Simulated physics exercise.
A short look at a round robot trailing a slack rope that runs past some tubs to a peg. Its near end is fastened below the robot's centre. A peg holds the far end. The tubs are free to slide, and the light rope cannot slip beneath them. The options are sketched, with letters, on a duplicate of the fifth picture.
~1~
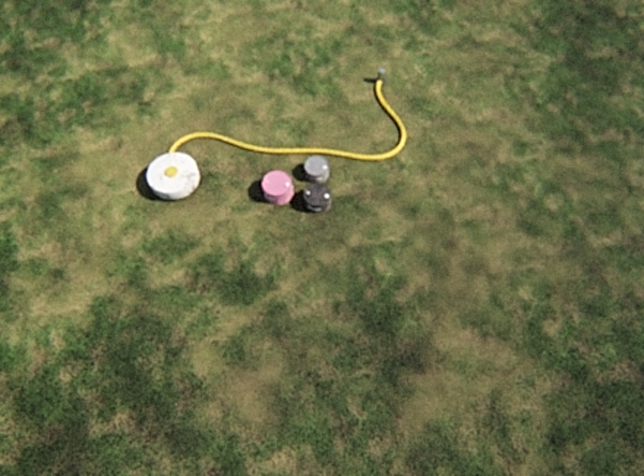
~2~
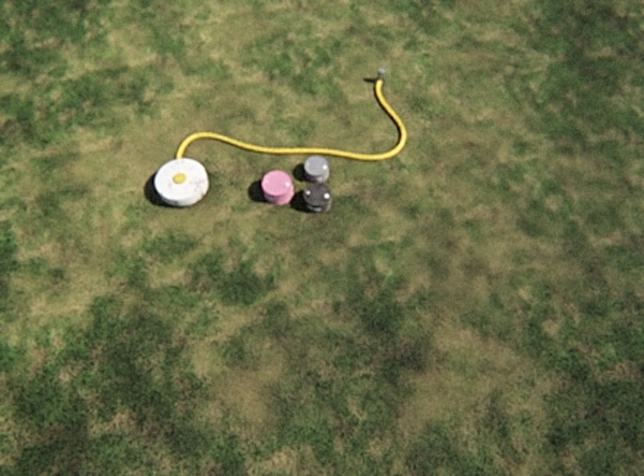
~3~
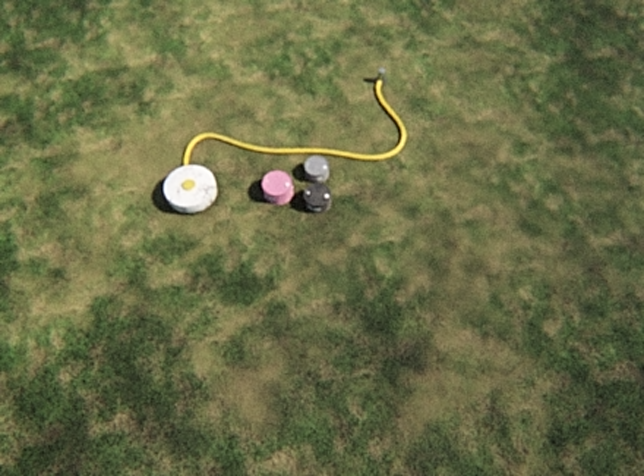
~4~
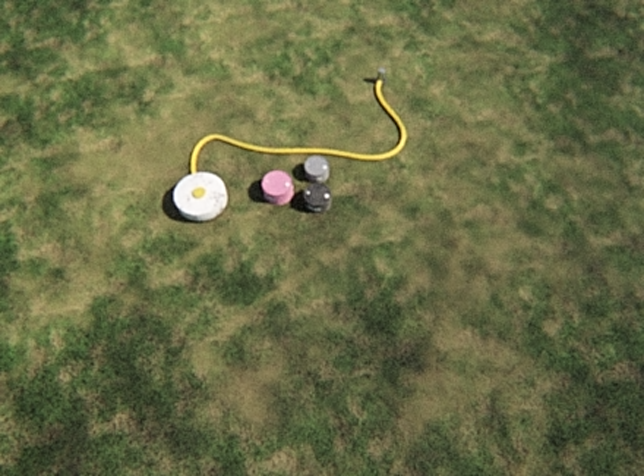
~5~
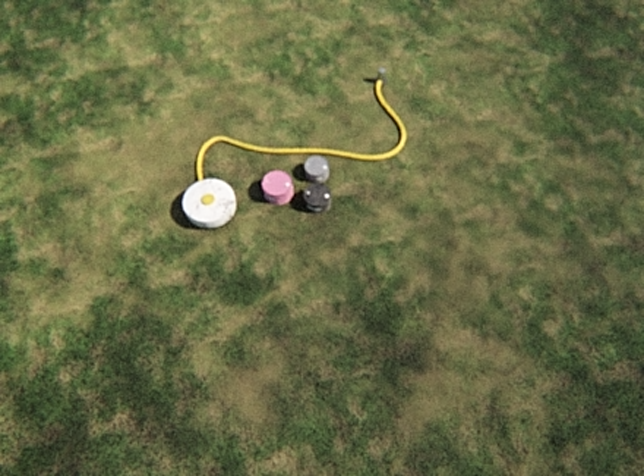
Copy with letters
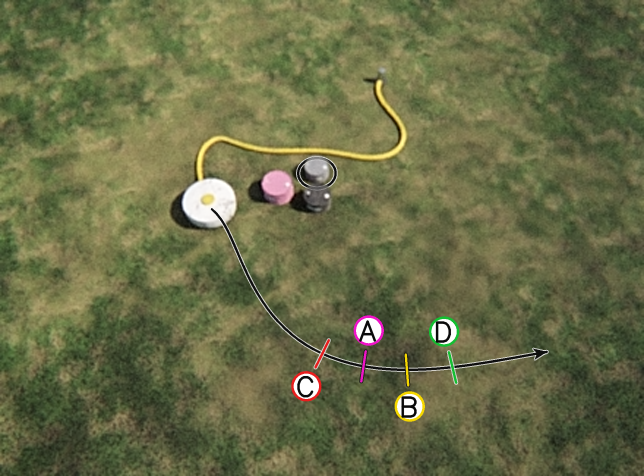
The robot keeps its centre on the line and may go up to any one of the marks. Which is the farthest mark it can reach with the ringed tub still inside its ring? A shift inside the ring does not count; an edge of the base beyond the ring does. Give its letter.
All is well up to D.
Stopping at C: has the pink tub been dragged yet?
No.
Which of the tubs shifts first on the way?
Pink.
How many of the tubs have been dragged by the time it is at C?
The count is none.
On the marked copy, A at (364, 366); B at (407, 370); C at (322, 354); D at (452, 367); the ring at (317, 173); the route from (212, 209) via (331, 357) to (547, 352).
With D. Early on, robot (256, 289); grey tub (317, 170).
Further on, robot (347, 359); grey tub (317, 170).
At the end, robot (455, 364); pink tub (315, 189); black tub (337, 205); grey tub (318, 169); the grey tub is still in its ring.
As for the rest, A is safe but short; B is safe but short; C is safe but short.
